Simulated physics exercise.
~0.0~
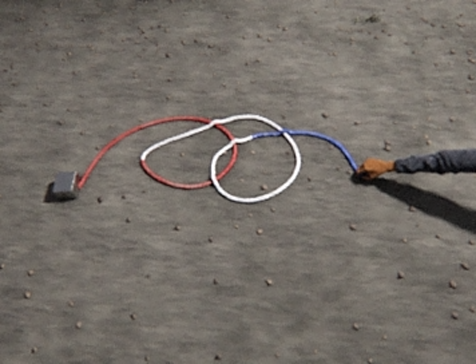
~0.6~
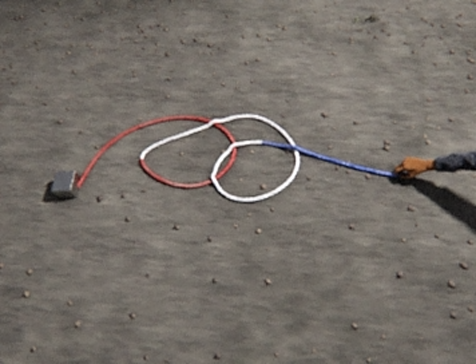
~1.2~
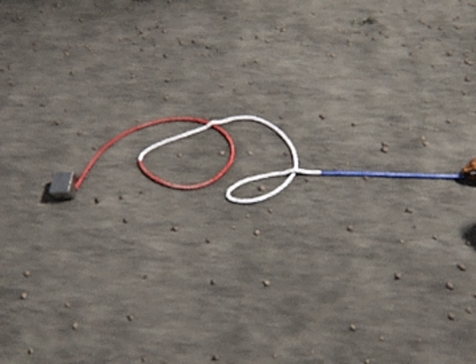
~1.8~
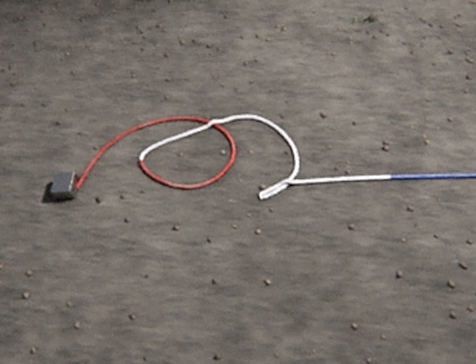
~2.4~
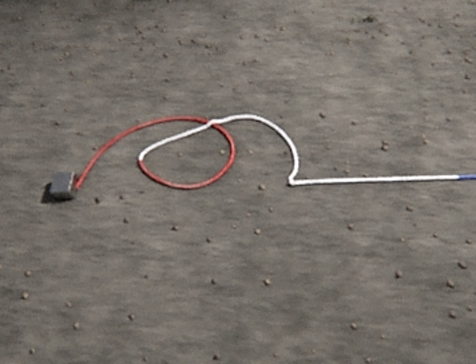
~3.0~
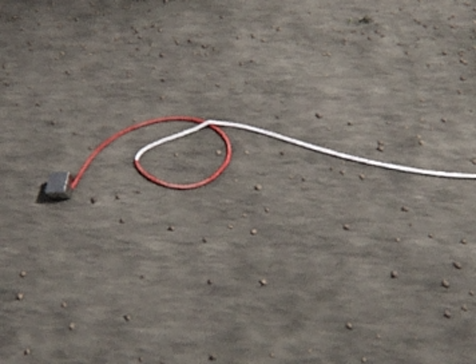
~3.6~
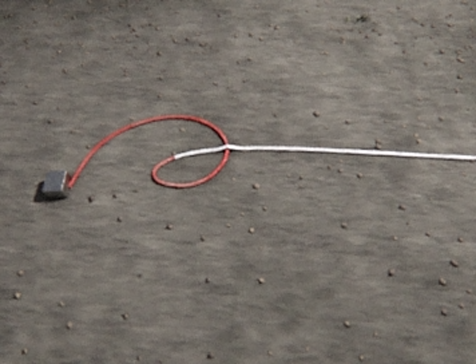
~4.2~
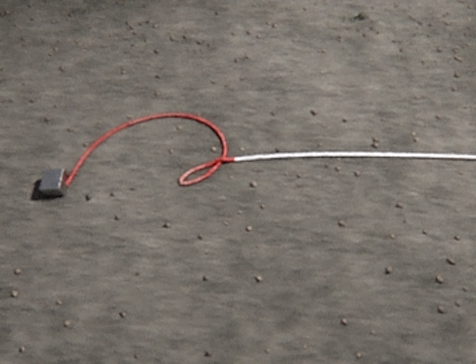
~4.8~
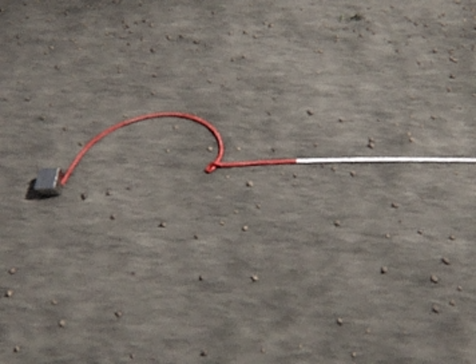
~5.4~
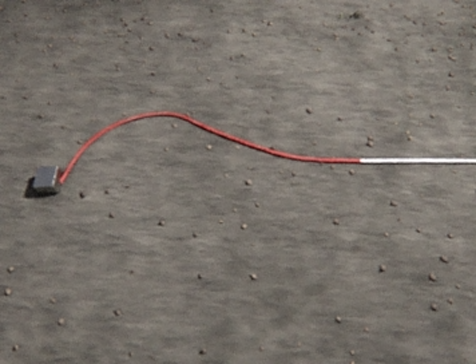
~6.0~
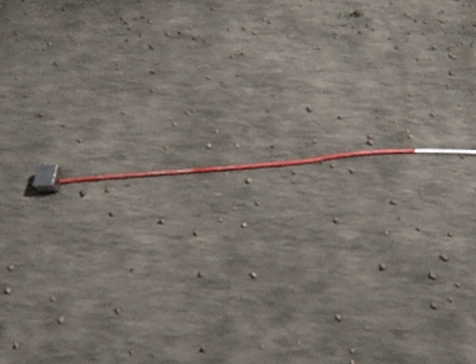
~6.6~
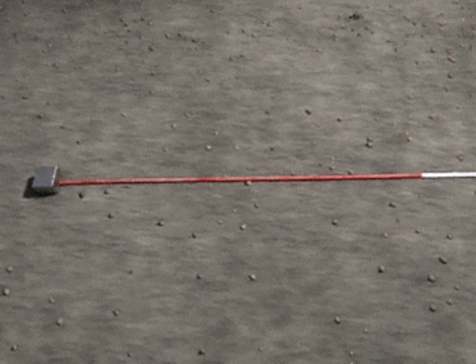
At the start, a rope in red, white and blue sections lies in overlapping loops on stony, grey ground, its left end fixed to a small grey block. A gloved hand at the right holds the blue end and pulls it away to the right, out of view. The white loop shrinks, folds to a narrow bend and opens out, while the camera pans slightly right. Next the red loop tightens to a tiny curl near the middle, then slips open into a gentle wave. Finally the rope flattens into a straight line with no knot, red from the block and white at the right edge.
